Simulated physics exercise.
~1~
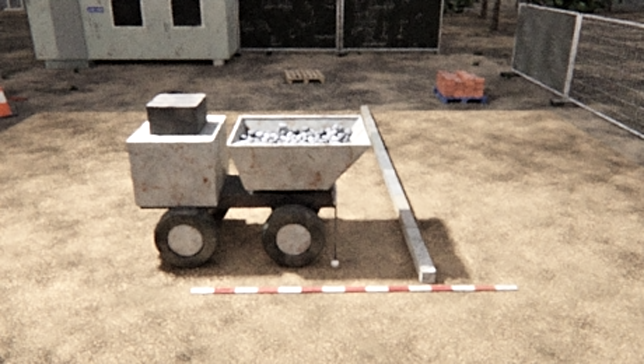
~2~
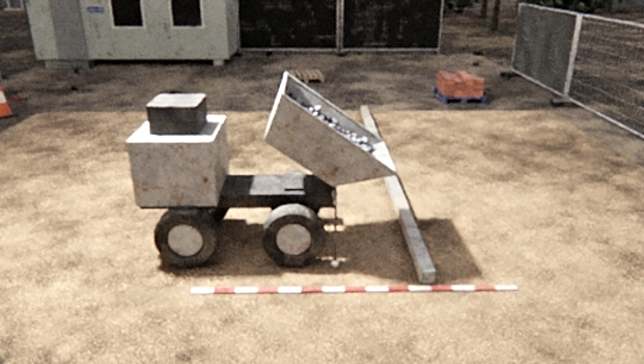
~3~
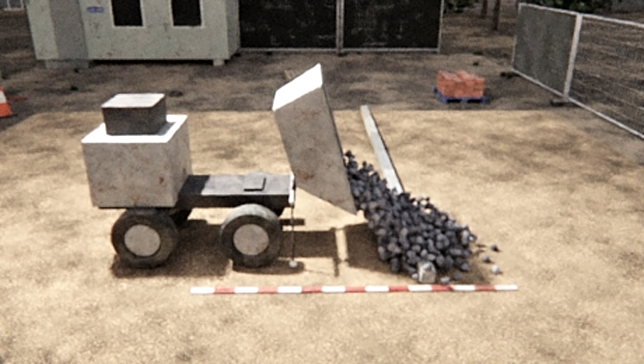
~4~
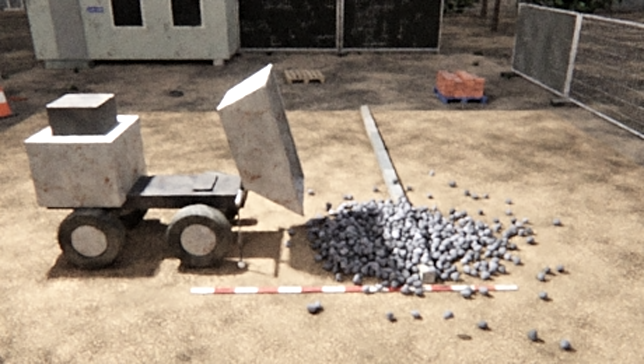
Site dumper tipping its steel skip and pouring grey stones across a low kerb, rolling left and leaving a spread heap behind.
